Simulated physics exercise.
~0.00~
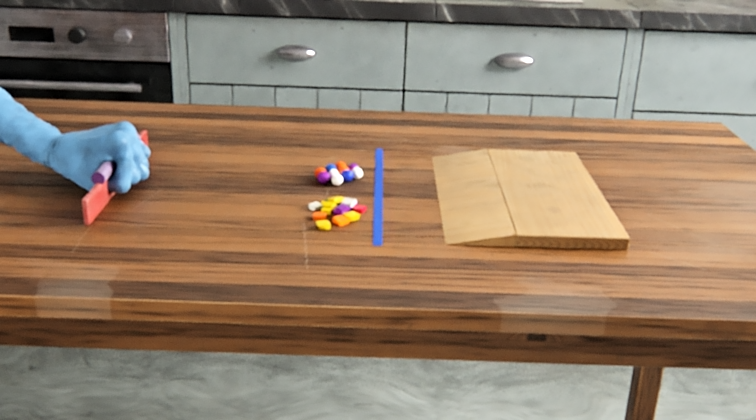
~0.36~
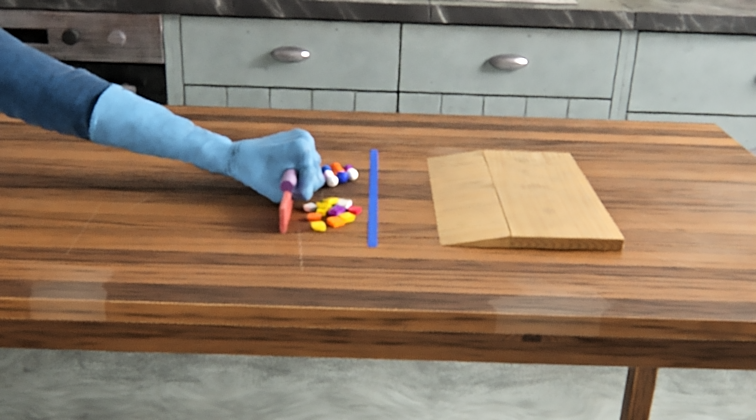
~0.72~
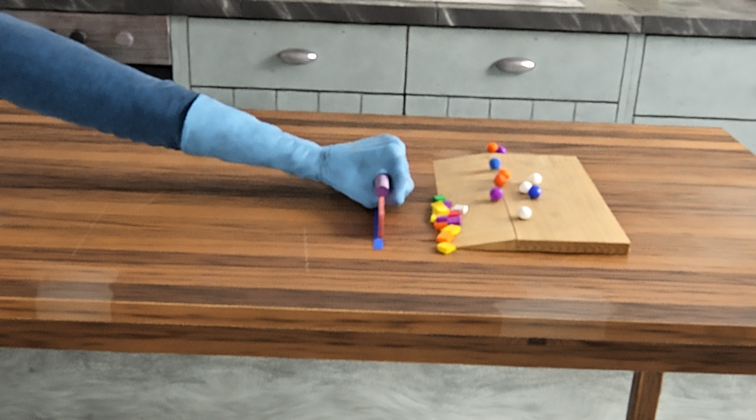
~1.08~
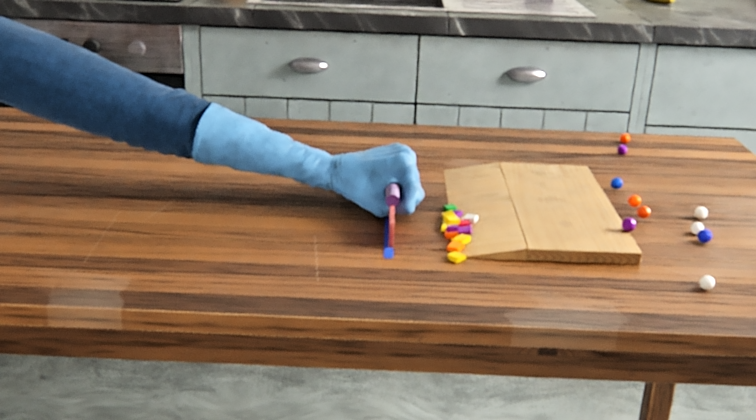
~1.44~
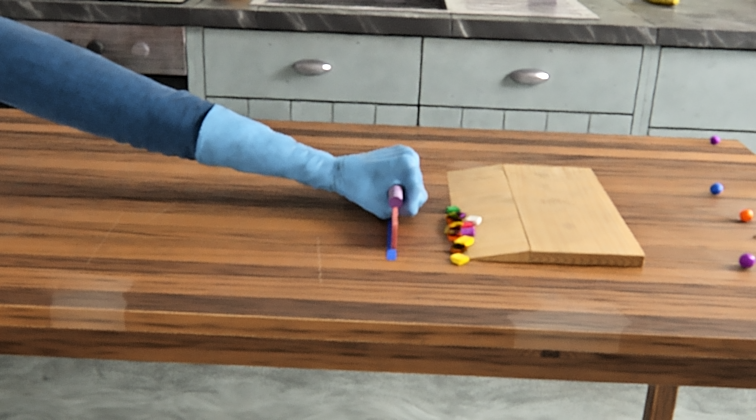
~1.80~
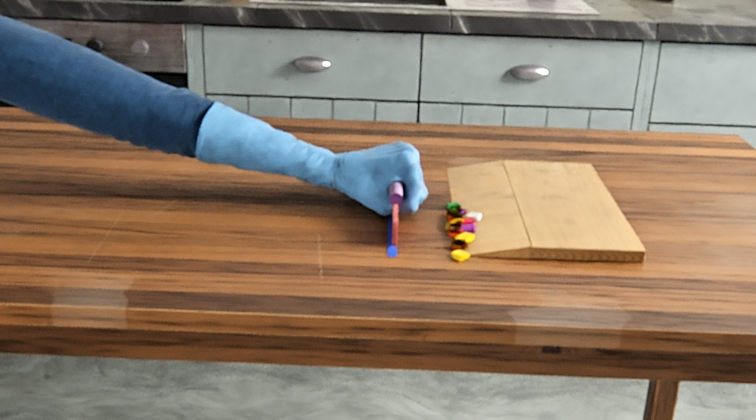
On a wooden table in a kitchen, a blue-gloved hand pushes a scraper right into two small handfuls of colourful pieces and stops at a blue tape strip; the far, round pieces roll over a wooden ramp and out of view, while the near ones stay at its foot.
